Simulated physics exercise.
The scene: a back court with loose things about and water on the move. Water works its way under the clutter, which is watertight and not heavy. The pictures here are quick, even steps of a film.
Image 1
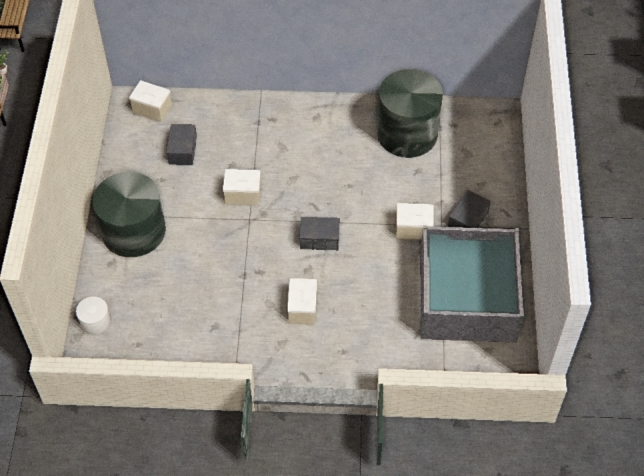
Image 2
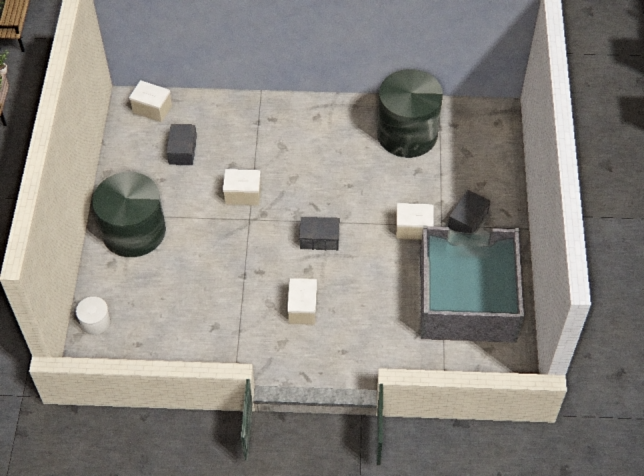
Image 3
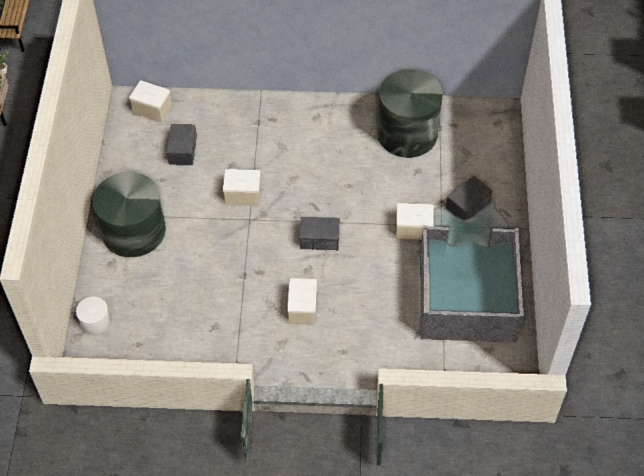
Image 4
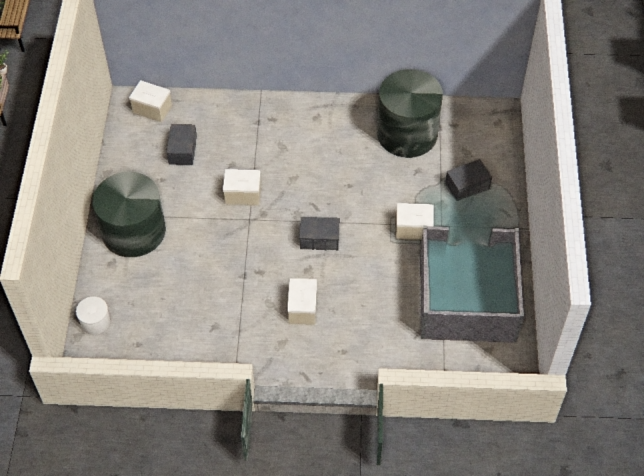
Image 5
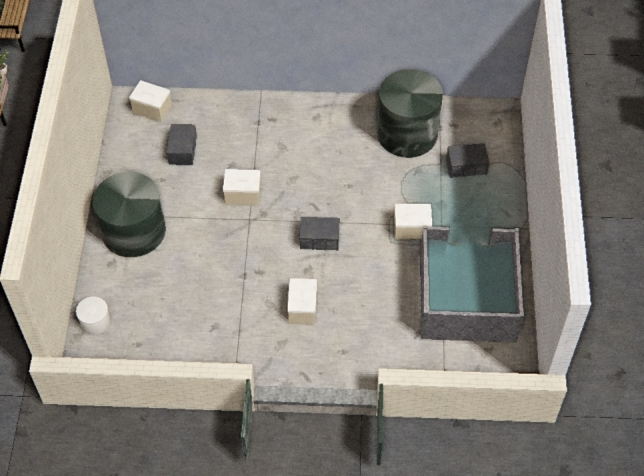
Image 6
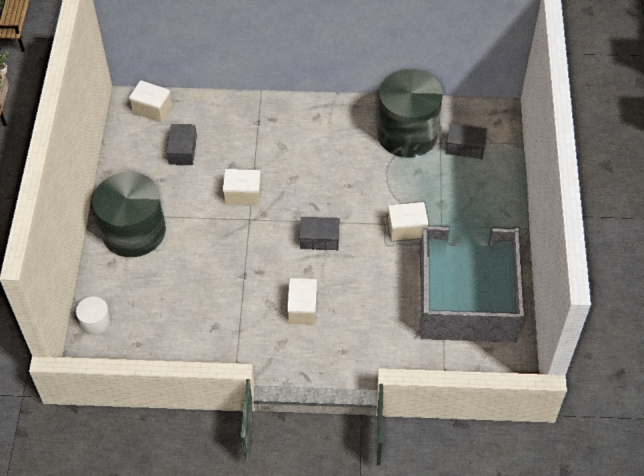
Water spills from a stone tank, pushing a dark crate backward and nudging a pale chest left.
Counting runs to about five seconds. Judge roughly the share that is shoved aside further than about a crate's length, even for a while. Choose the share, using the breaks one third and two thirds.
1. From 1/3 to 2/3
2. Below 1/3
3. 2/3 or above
Below 1/3 (2).
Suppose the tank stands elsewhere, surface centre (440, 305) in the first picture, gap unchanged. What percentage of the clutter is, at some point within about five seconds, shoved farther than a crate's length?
Roughly 40 %.
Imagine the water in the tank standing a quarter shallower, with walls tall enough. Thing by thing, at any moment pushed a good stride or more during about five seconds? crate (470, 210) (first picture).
Outcome: Travelled that far.
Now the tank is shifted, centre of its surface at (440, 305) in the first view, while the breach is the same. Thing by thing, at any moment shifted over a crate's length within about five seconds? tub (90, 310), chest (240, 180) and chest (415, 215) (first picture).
First never went far, then never went far, then displaced far.
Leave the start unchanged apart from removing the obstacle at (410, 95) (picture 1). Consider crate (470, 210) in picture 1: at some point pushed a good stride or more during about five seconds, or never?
As for that one, it travels far.
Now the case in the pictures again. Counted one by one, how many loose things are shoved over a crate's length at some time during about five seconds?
The total is 1.
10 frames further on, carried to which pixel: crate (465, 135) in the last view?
Approximately at pixel (471, 86).
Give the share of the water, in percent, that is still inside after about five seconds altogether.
Roughly 100 in a hundred.
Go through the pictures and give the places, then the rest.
A crate at (470, 209), on the bottom; a chest at (415, 214) rests on the ground; 0 of 8 have shifted, in the first picture.
A crate at (470, 208) rests on the ground; a chest at (415, 214), on the bottom; 0 of 8 have shifted, in the second picture.
A crate at (470, 193) rests on the ground, close to its start; a chest at (415, 214), on the bottom; 1 of 8 have shifted, in the third picture.
A crate at (469, 174), on the bottom, a stride from its start; a chest at (415, 214) rests on the ground; 1 of 8 have shifted, in the fourth picture.
A crate at (468, 155), on the bottom, a stride from its start; a chest at (413, 214), on the bottom; 1 of 8 have shifted, in the fifth picture.
A crate at (467, 135), on the bottom, a stride from its start; a chest at (408, 214) rests on the ground, close to its start; 2 of 8 have shifted, in the sixth picture.
A moment on, 1 of 8 are well off their spots; 0 afloat.
Next, 1 of 8 are well off their spots; 1 afloat.
Later, 1 of 8 are well off their spots; 1 afloat.
In the end, 1 of 8 are well off their spots, and 1 have been at some point; 2 afloat.
